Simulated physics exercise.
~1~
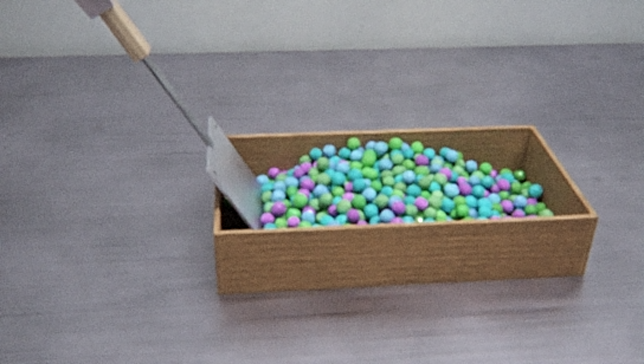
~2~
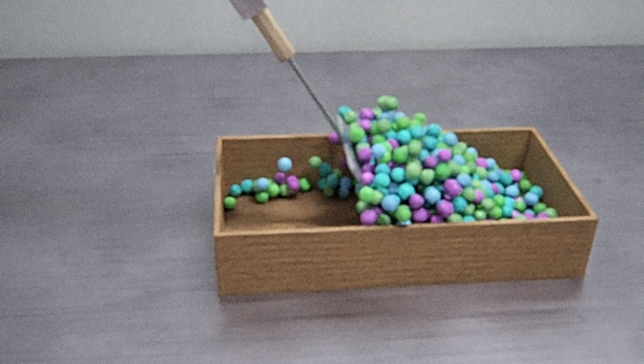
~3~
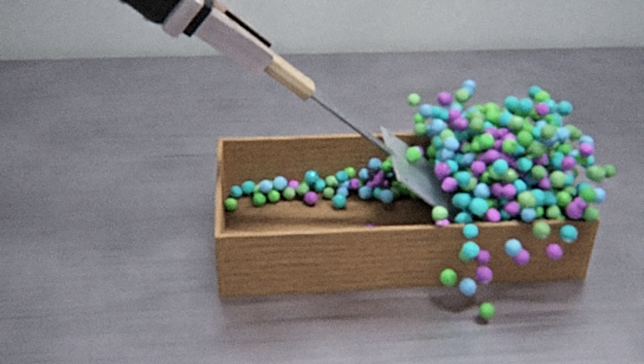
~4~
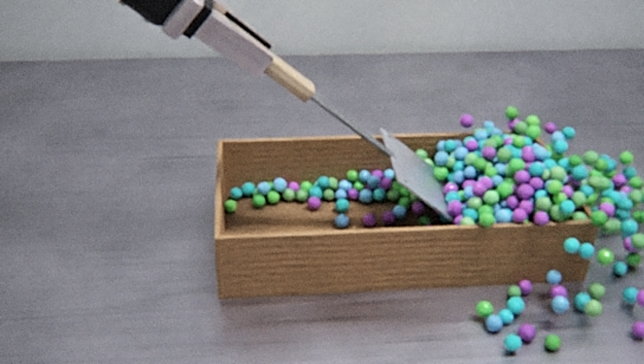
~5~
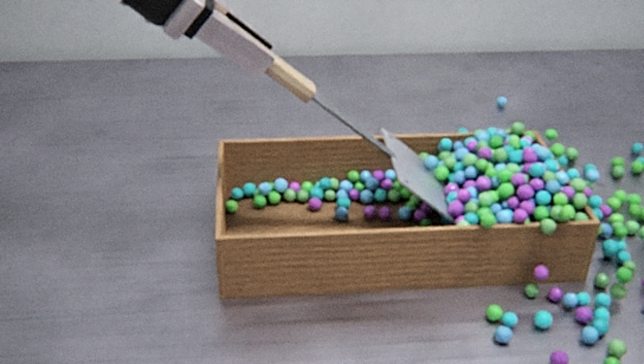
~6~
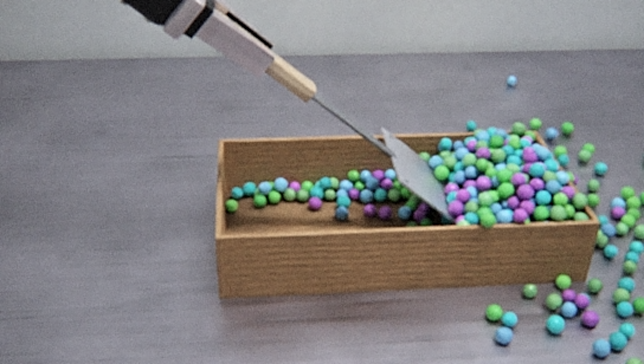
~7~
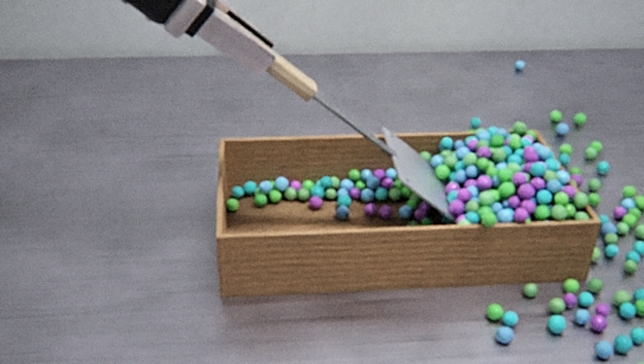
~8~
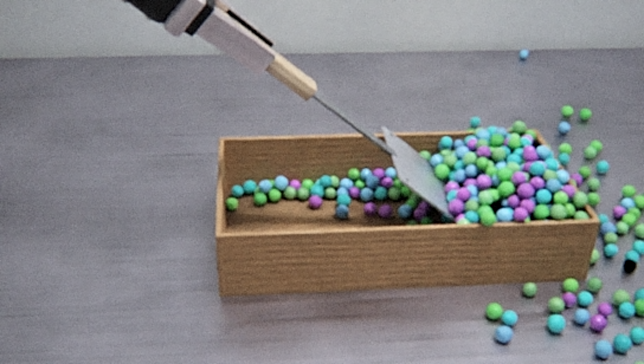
A robotic arm pushed a paddle rightward through a wooden tray of green, blue and purple balls, heaping them at the right end until many spilled over onto the table, then stopped with the paddle tilted against the pile and a few balls trailing behind.
